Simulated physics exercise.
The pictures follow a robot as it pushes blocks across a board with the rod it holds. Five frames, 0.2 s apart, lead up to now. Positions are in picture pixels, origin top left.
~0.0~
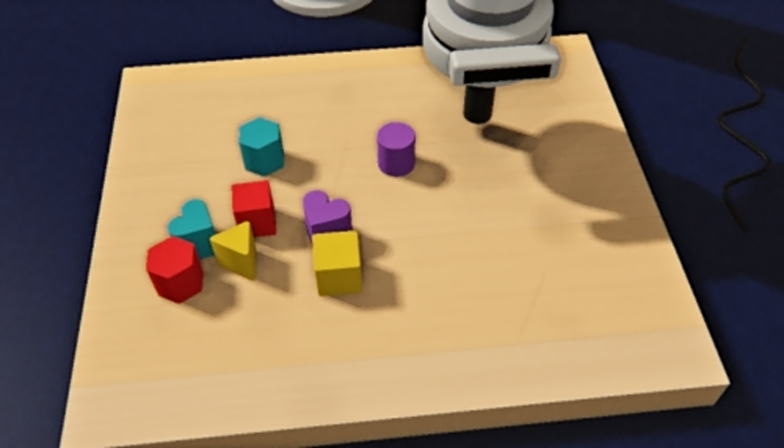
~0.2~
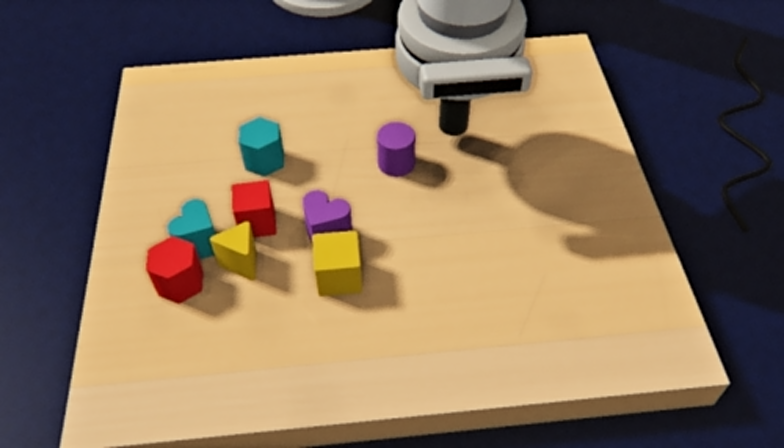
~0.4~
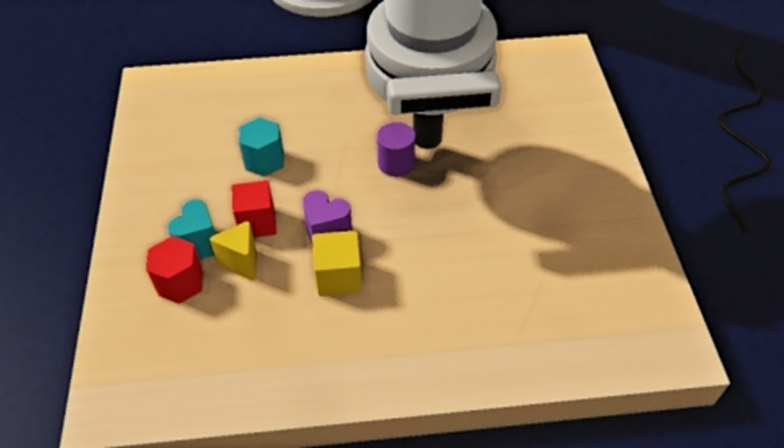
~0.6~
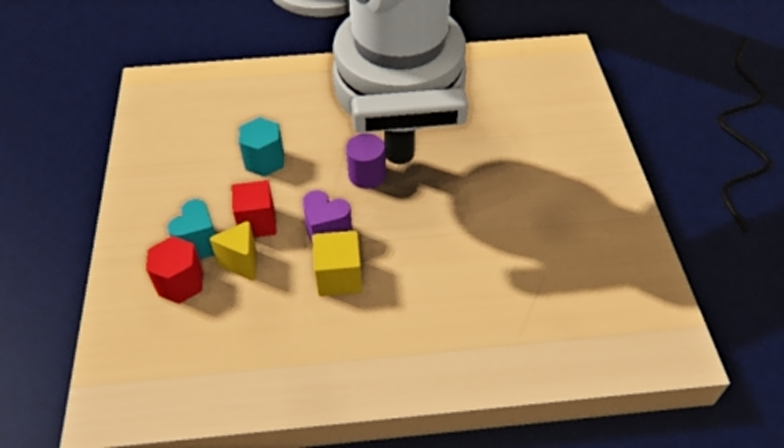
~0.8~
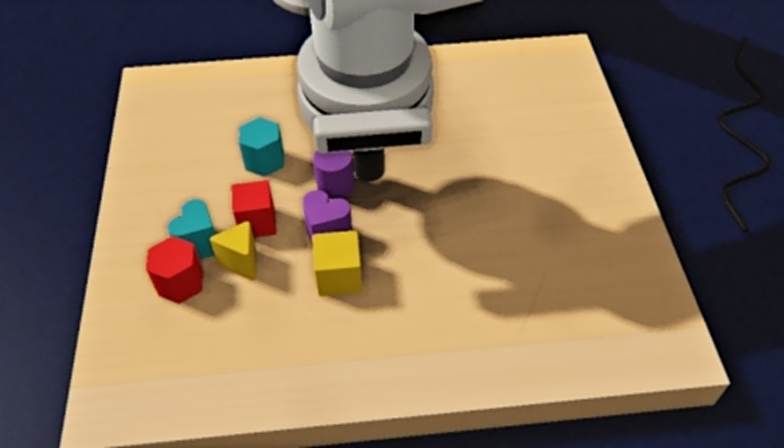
In this clip, a robot arm with a dark rod moves left and toward the viewer over a wooden board of colored blocks, reaches the purple cylinder, and pushes it toward the purple heart-shaped block while the other blocks stay still.
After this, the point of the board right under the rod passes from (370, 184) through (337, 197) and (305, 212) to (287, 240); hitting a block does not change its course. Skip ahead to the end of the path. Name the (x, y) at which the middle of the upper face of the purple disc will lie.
That would be at about pixel (281, 163).
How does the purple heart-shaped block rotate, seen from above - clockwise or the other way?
That block twists counter-clockwise.
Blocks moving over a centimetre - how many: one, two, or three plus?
It looks like two blocks will be pushed more than about 1 cm.
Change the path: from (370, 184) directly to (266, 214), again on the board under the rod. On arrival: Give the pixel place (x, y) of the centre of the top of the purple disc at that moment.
Expect it around (247, 161).
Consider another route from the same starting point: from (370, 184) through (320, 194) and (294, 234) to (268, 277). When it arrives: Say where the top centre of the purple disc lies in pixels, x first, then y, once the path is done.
I'd guess (276, 164).
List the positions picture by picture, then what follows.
The first frame shows rod tip (478, 115); block tops, red square piece (251, 195); purple heart-shaped block (324, 207); purple disc (396, 135).
The second frame shows rod (453, 126); blocks unchanged.
The third frame shows rod (427, 139); blocks unchanged.
The fourth frame shows rod (400, 154); purple disc (366, 146).
The fifth frame shows rod (370, 171); red square piece (251, 195); purple heart-shaped block (324, 207); purple disc (333, 156).
What follows on the original path. One third of the way, rod (335, 184); purple disc (300, 161).
Two thirds of the way, rod (302, 200); purple heart-shaped block (322, 211), turned 20° anticlockwise; purple disc (281, 163).
At the end, rod (285, 227); red square piece in place; purple heart-shaped block (319, 221), turned 80° anticlockwise; purple disc (281, 163).
